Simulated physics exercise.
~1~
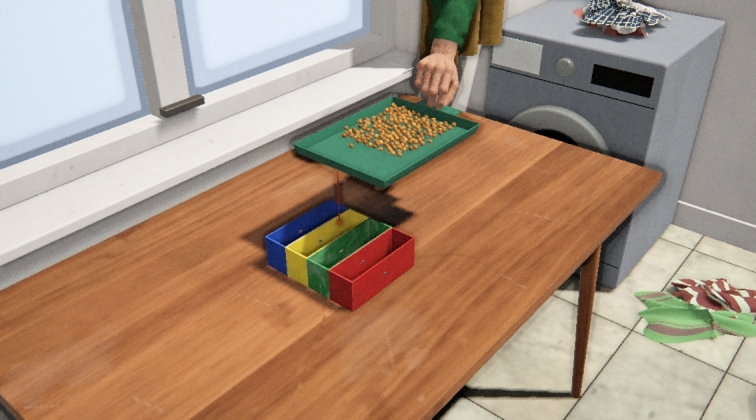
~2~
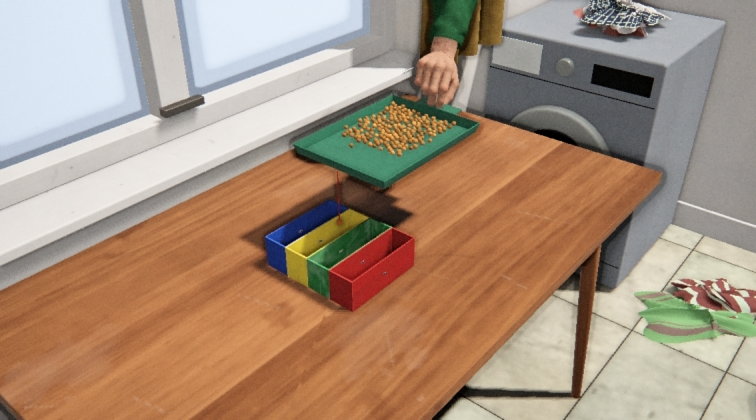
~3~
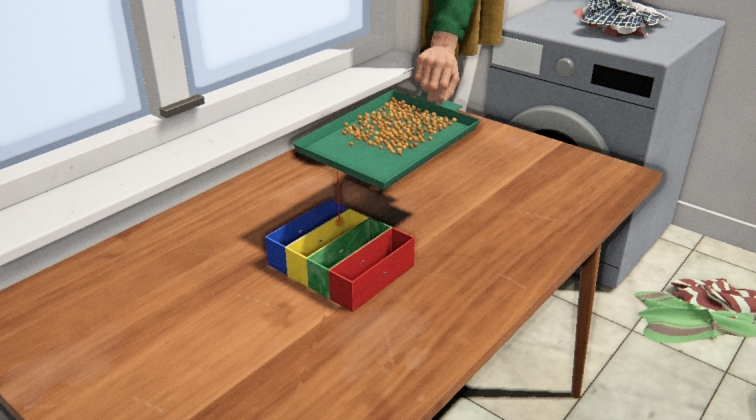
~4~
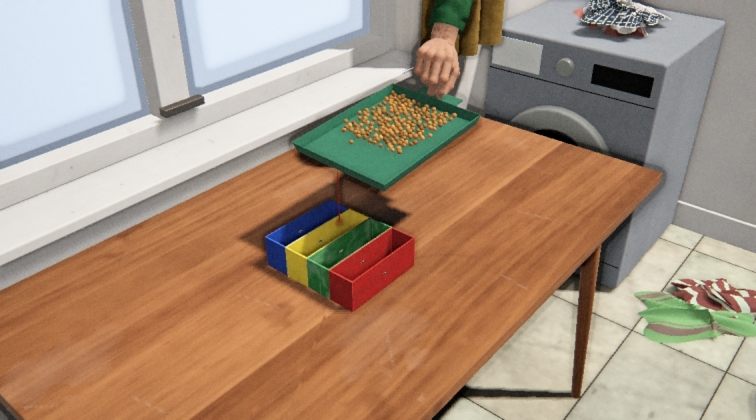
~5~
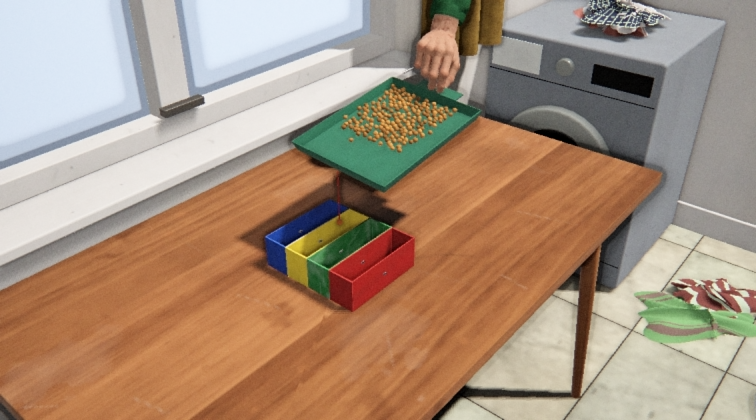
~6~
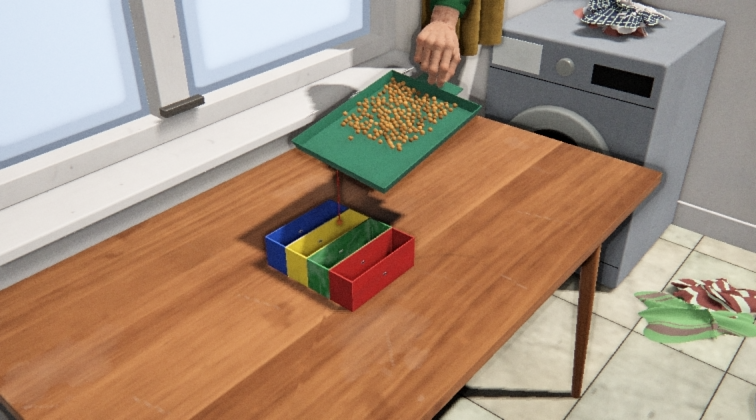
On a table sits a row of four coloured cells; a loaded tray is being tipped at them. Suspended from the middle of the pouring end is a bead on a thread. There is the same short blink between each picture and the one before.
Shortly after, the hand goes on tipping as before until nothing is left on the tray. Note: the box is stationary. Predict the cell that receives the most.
Most of it goes into the red cell.
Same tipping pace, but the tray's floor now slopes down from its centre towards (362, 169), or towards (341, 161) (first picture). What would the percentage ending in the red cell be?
40 and 0 per cent, in that order.
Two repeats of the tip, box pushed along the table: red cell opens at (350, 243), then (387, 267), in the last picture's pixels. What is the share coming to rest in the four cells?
It would be roughly 10 per cent in the first placement and roughly 100 per cent in the second.
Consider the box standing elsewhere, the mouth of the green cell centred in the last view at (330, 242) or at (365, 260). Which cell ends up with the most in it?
With the first placing it's that red cell, with the second it's the green one.
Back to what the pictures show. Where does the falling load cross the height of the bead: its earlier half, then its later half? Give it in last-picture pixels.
Around (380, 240) and then (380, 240).
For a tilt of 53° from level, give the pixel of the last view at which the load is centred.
Roughly at (378, 178).
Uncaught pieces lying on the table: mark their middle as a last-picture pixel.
Middle in the last view: Roughly (404, 304).
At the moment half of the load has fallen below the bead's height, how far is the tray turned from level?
95°, roughly.
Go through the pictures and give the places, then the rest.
In the first frame, corners of the pouring end (297, 144) and (384, 179), level; middle of the load (396, 130), roasted chickpeas; bead on its thread (340, 222); blue cell (277, 253); yellow cell (297, 264); green cell (319, 276); red cell (341, 288).
In the second frame, corners of the pouring end (297, 143) and (384, 179), level; middle of the load (396, 129).
In the third frame, corners of the pouring end (297, 143) and (384, 180), tipped barely, lowest at the right corner; middle of the load (396, 127).
In the fourth frame, corners of the pouring end (297, 142) and (384, 182), tipped a little, lowest at the right corner; middle of the load (396, 123).
In the fifth frame, corners of the pouring end (297, 141) and (384, 183), tipped a little, lowest at the right corner; middle of the load (396, 119).
In the sixth frame, corners of the pouring end (296, 140) and (384, 185), tipped a little, lowest at the right corner; middle of the load (396, 115); blue cell (277, 253); yellow cell (297, 264); green cell (319, 276); red cell (341, 288).
Just after the last frame, tray tipped steeply; the larger part on the tray; about a tenth in the red cell; just a few in the green cell; about a tenth falling or outside the box.
A moment on, tray tipped right over; roughly two thirds on the tray; about a tenth in the red cell; just a few in the green cell; roughly a quarter falling or outside the box.
Further on, tray tipped past a quarter turn; the larger part in the red cell; about a tenth in the green cell; just a few in the yellow cell; about a tenth falling or outside the box.
When it is over, tray tipped past a quarter turn; the larger part in the red cell; about a tenth in the green cell; just a few in the yellow cell; not one in the blue cell; about a tenth outside the box.
